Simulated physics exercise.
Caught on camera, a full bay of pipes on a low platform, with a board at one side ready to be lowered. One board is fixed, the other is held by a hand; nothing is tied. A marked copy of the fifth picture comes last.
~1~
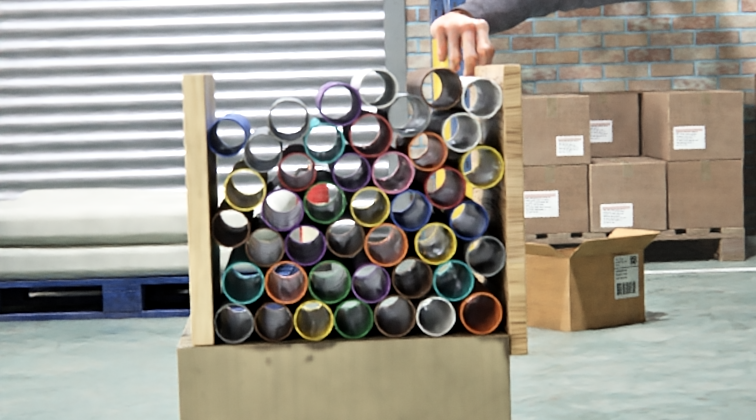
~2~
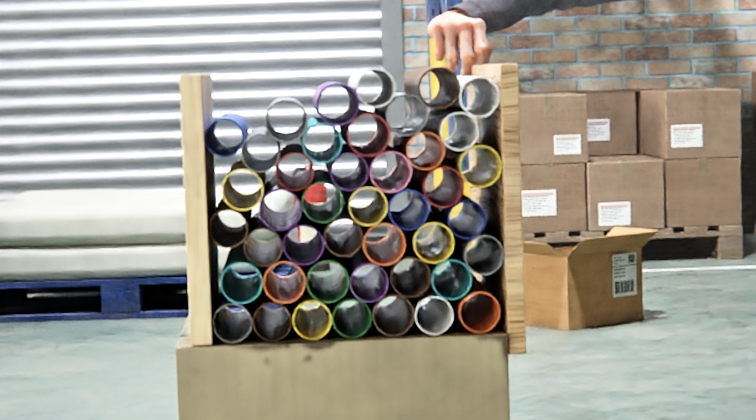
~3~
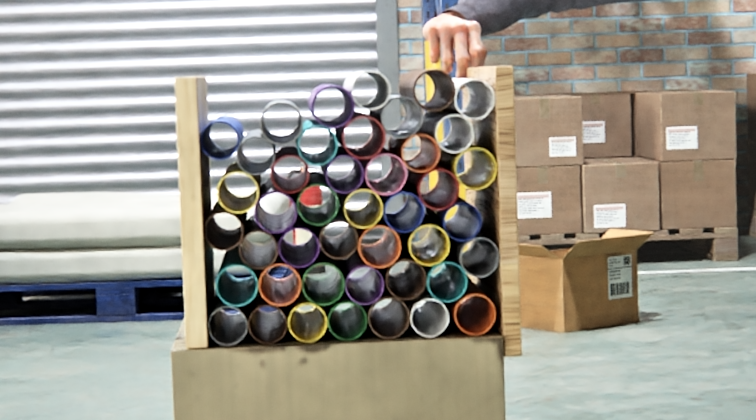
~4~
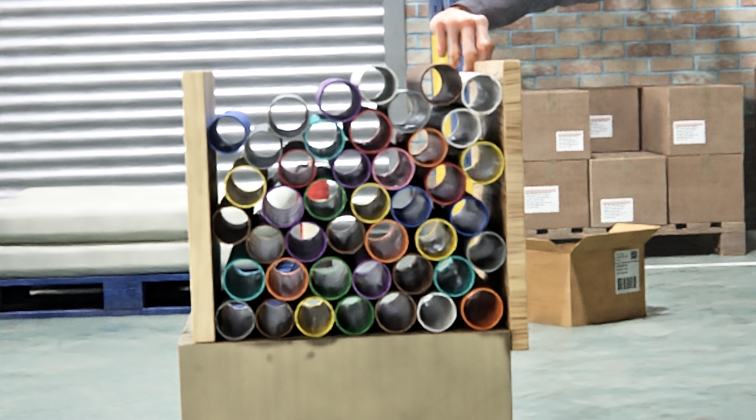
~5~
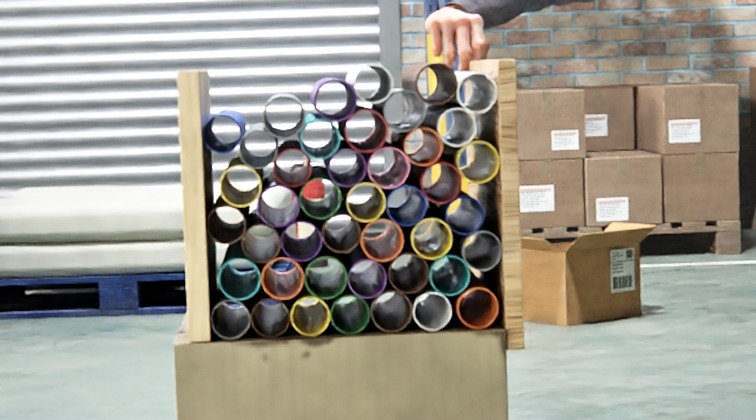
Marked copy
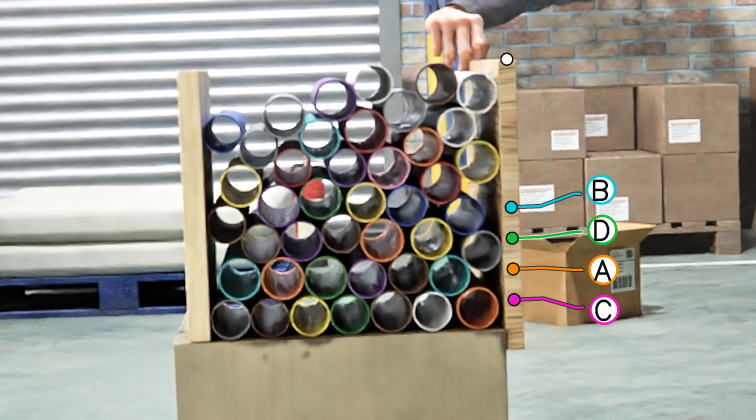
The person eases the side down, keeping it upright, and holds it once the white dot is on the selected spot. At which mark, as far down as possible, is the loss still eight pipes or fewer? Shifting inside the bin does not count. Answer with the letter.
Stop at A.
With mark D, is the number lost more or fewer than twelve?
At D, fewer than twelve.
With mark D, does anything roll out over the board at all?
Yes, at D.
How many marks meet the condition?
The number is three.
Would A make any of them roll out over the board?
Yes, at A.
On the marked copy, A at (513, 269); B at (511, 207); C at (514, 299); D at (512, 238); the white dot at (507, 59).
Taking A. A third of the way, top of the board (500, 147).
Two thirds of the way, top of the board (502, 245).
When it is over, top of the board (503, 268), about five out over the board.
As for the rest, B one out over the board; C more than eight out over the board; D about four out over the board.
